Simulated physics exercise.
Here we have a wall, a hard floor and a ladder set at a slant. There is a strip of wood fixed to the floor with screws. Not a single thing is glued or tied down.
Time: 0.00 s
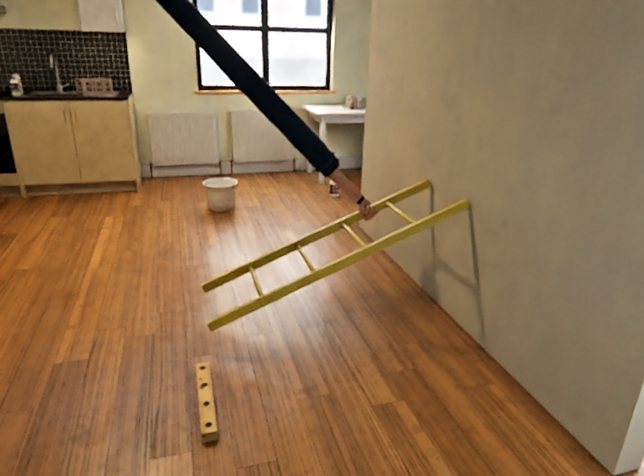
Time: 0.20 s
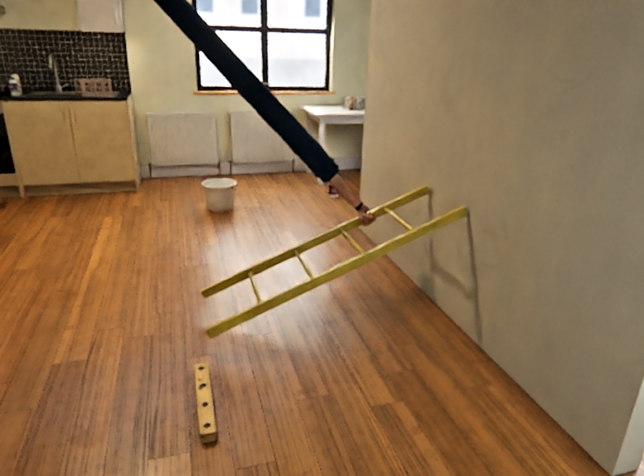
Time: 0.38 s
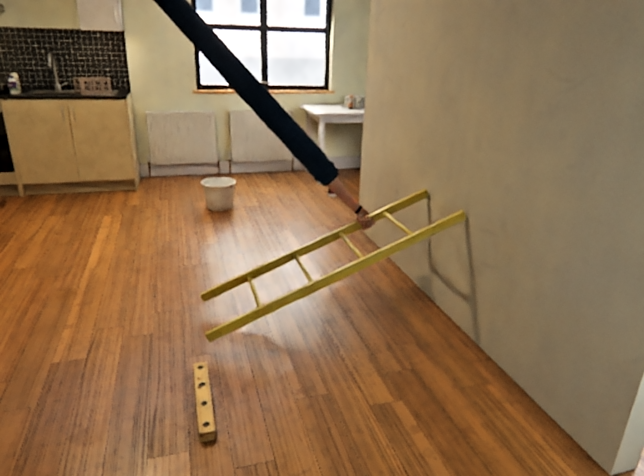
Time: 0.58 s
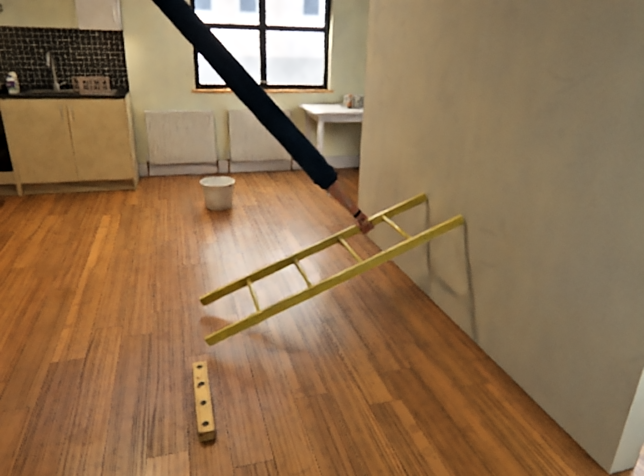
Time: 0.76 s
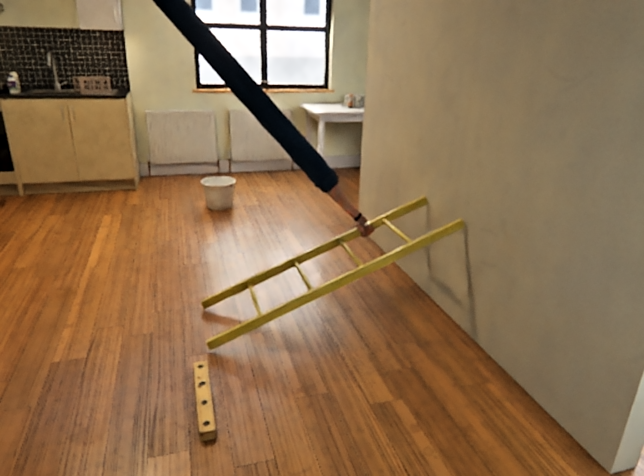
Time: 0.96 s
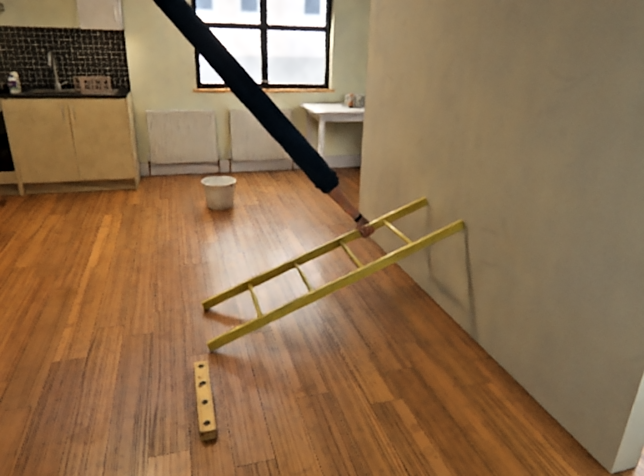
A yellow ladder, gripped by a dark-sleeved arm, lowers slightly at a slant against the wall.
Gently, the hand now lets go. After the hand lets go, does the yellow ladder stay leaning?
No.
Around 1.20 s, yellow ladder leaning 8° off how it started near (323, 283).
Around 1.32 s, yellow ladder leaning 22° off how it started near (319, 312).
Around 1.56 s, yellow ladder leaning 24° off how it started near (318, 305).
Finally (2.8 s), the yellow ladder gives way at the feet, near (317, 311).
